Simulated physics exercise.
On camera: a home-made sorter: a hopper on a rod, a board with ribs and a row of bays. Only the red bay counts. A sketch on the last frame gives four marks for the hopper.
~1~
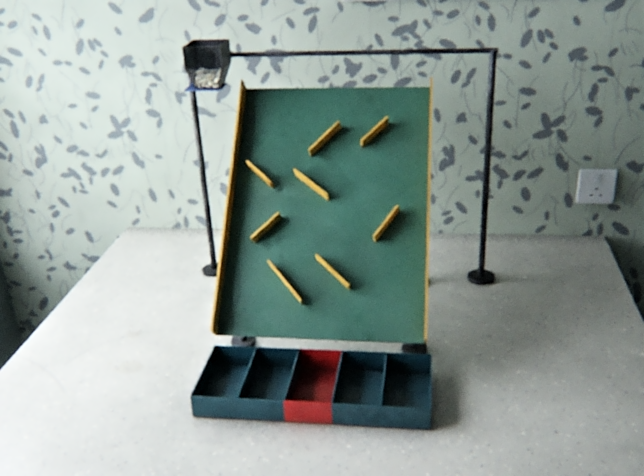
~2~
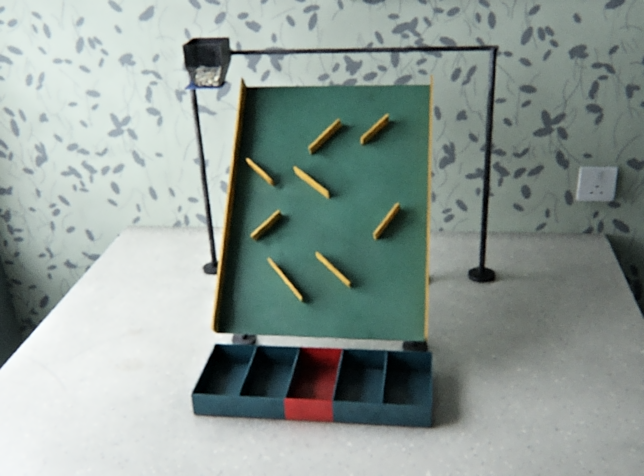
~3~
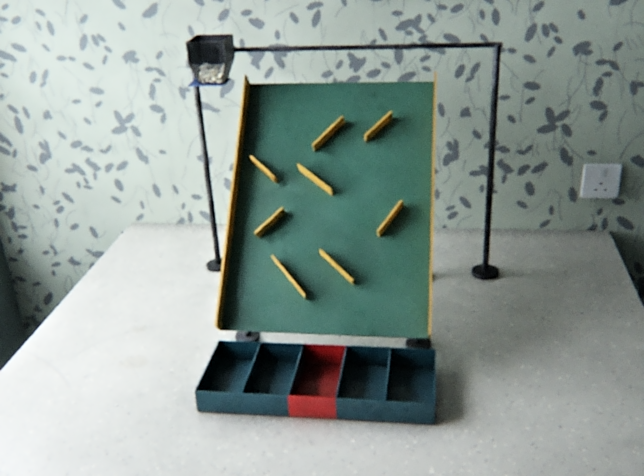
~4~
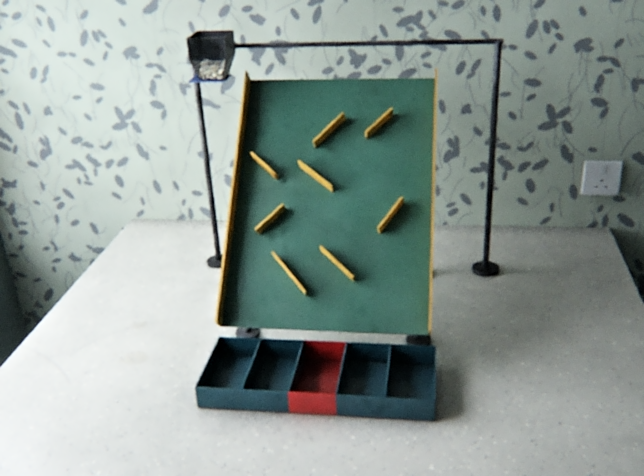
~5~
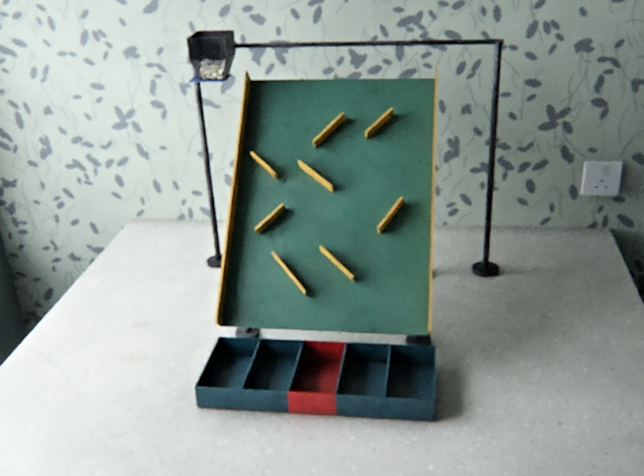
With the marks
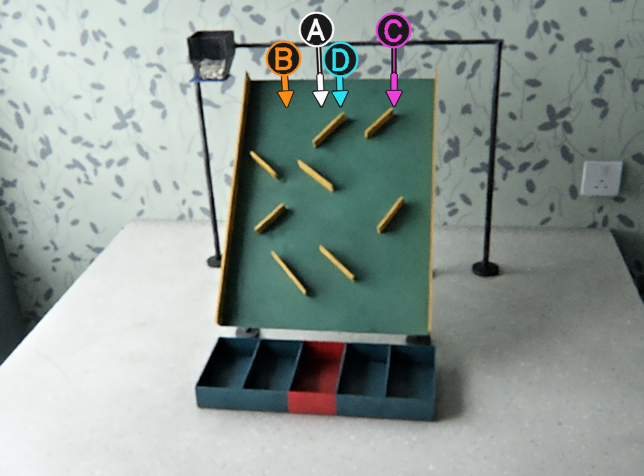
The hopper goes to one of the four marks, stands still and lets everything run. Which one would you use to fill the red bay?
Mark B.
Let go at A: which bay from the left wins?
The first from the left.
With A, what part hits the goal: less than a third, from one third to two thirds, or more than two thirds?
Mark A gives less than a third.
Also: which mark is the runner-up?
Here it is mark A.
On the marked copy, mark A meets the board at (321, 100); mark B meets the board at (286, 101); mark C meets the board at (394, 100); mark D meets the board at (340, 100).
With A, roughly a quarter in the red bay, the larger part in other bays.
With B, roughly half in the red bay, roughly half in other bays.
With C, not one piece in the red bay, almost all in other bays.
With D, about a tenth in the red bay, almost all in other bays.
